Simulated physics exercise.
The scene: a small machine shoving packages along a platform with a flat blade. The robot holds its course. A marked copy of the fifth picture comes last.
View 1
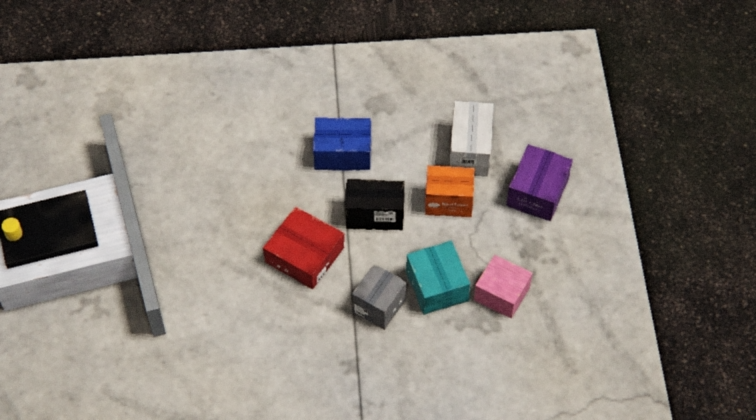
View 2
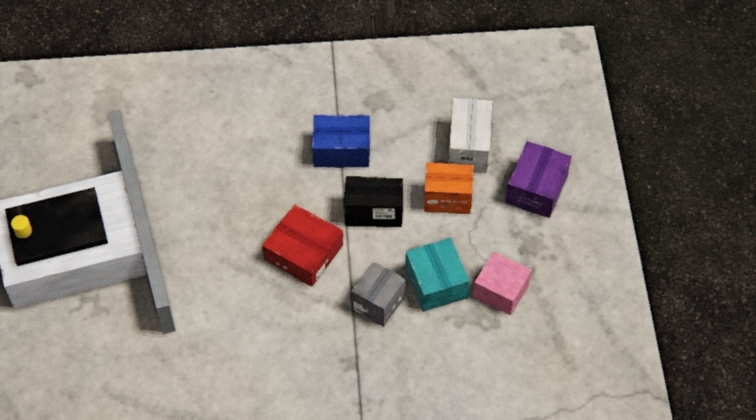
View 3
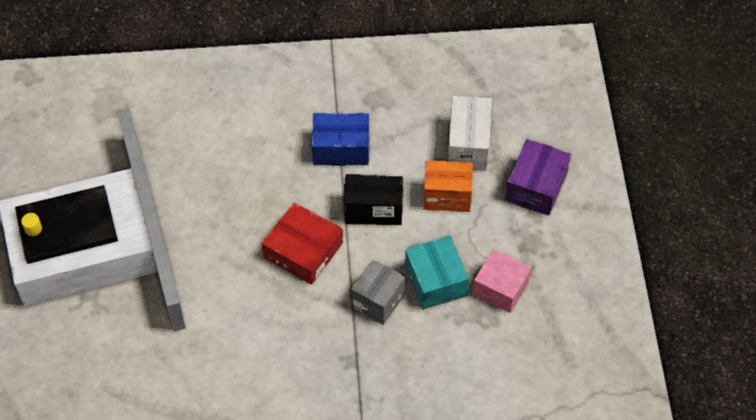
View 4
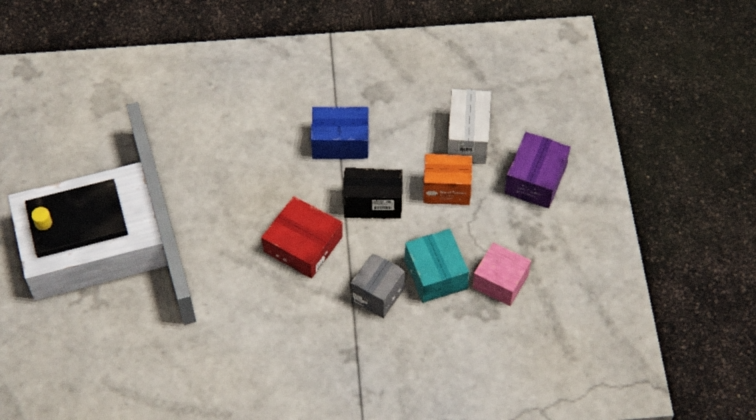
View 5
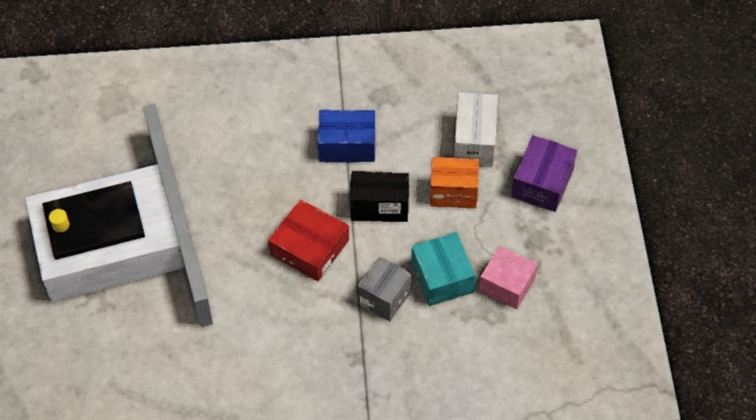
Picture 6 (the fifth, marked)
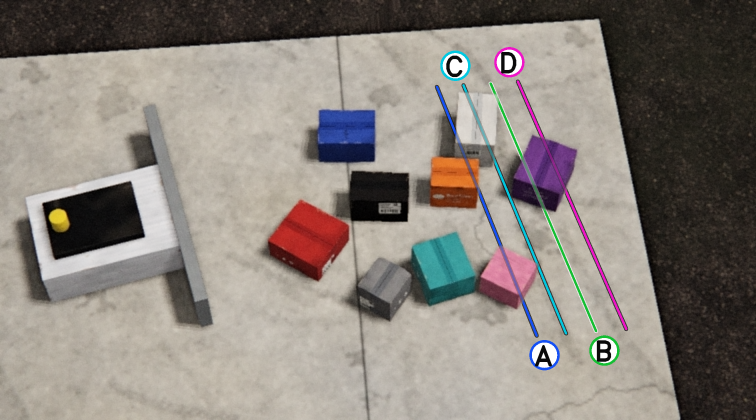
White machine with a flat grey blade creeping right across a pale platform toward a scattered group of colourful, motionless boxes.
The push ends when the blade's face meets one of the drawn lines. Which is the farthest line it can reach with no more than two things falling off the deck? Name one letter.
B is the last line within the limit.
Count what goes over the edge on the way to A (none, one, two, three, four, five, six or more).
In all, none.
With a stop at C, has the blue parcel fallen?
No.
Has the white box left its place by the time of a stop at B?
Yes.
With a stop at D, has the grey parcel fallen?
No.
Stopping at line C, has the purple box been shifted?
Yes.
On the marked copy, A at (484, 205); B at (541, 201); C at (512, 203); D at (569, 199).
Following B. Soon after the start, robot (234, 208); black box (386, 191); red parcel (362, 230).
Later, robot (365, 198); purple box (567, 171); pink crate (579, 273).
In the end, robot (470, 191); purple box over the edge; pink crate over the edge; two fallen.
As for the rest, A is within the limit but short; C is within the limit but short; D drops four.
